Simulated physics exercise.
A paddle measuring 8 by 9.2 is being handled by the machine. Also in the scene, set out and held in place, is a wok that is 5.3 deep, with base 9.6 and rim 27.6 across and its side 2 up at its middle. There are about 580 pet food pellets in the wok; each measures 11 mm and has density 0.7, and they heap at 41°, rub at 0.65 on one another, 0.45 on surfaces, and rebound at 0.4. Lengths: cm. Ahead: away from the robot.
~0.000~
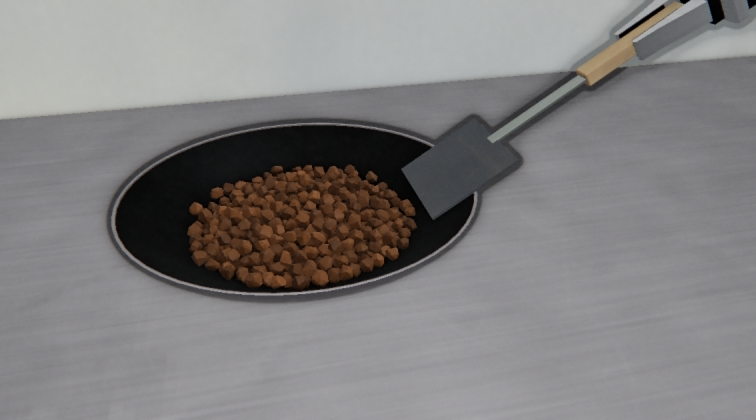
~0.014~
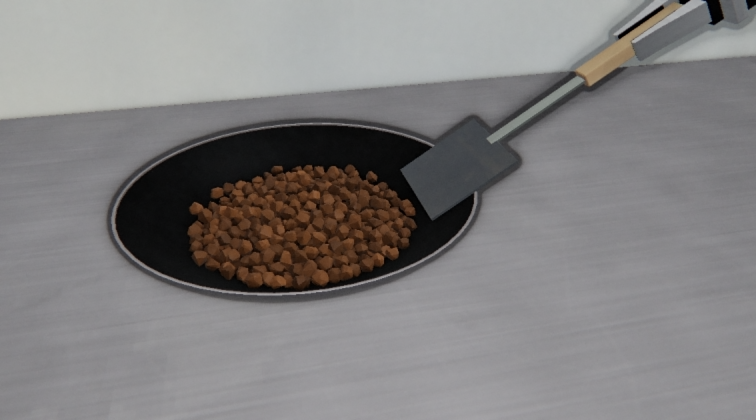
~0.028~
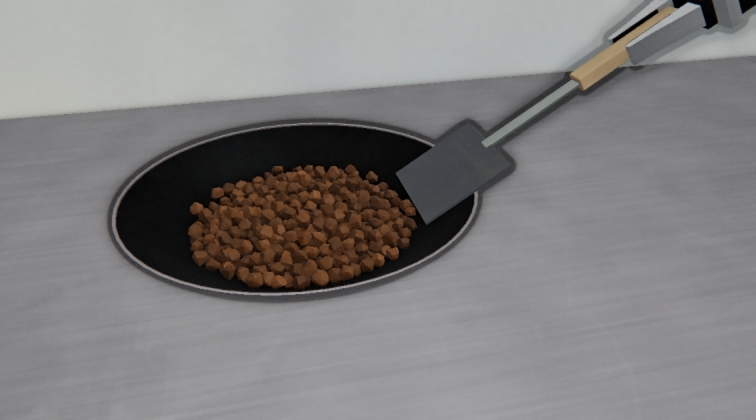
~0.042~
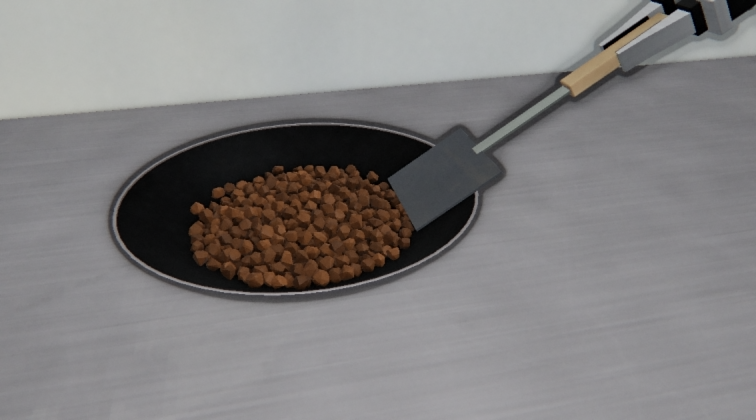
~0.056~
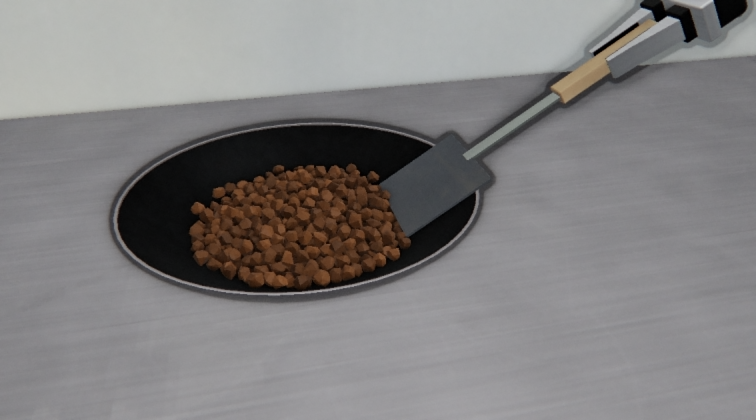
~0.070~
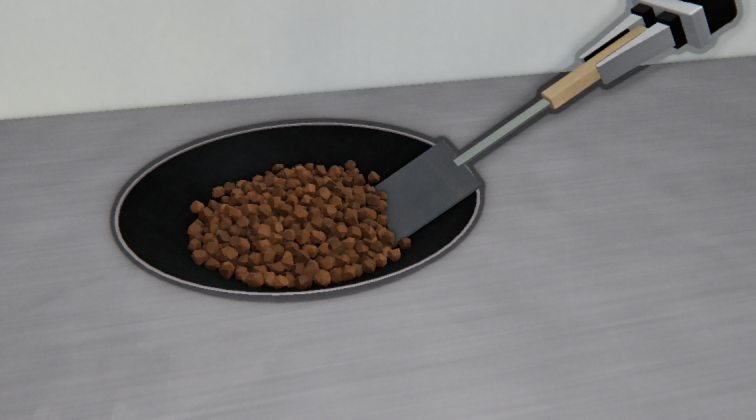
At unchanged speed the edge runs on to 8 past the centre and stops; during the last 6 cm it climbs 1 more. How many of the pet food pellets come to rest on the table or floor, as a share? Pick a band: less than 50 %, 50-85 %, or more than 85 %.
It falls in the band less than 50 %.
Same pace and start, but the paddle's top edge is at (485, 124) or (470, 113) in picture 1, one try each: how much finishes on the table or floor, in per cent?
Some 40 and 35 per cent.
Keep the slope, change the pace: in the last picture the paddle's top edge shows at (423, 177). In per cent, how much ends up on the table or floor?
Expect some 65 per cent there.
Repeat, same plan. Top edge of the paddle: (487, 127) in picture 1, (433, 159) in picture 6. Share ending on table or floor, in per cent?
My guess would be close to 45 per cent.
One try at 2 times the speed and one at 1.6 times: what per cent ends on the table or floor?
Around 60 per cent, then around 45 per cent, would end on the table or floor.
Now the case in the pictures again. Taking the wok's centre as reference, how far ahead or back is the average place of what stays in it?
About 5.5 centimetres ahead.
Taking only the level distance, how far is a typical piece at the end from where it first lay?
Near 14 cm, measured level.
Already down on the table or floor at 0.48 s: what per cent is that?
Around 40 %.
By 0.15 s, sloping 32°, highest piece 6 above the table; 575 in the wok.
By 0.24 s, sloping 32°, highest piece 8 above the table; 562 in the wok, 13 on the blade or in flight.
By 0.48 s, sloping 32°, highest piece 7 above the table; 352 in the wok, 217 on the table or floor, 6 on the blade or in flight.
By 1.53 s, sloping 32°, highest piece 7 above the table; 350 in the wok, 225 on the table or floor.
Final count, 350 in the wok, 225 on the table or floor. That is 39 % on the table or floor.
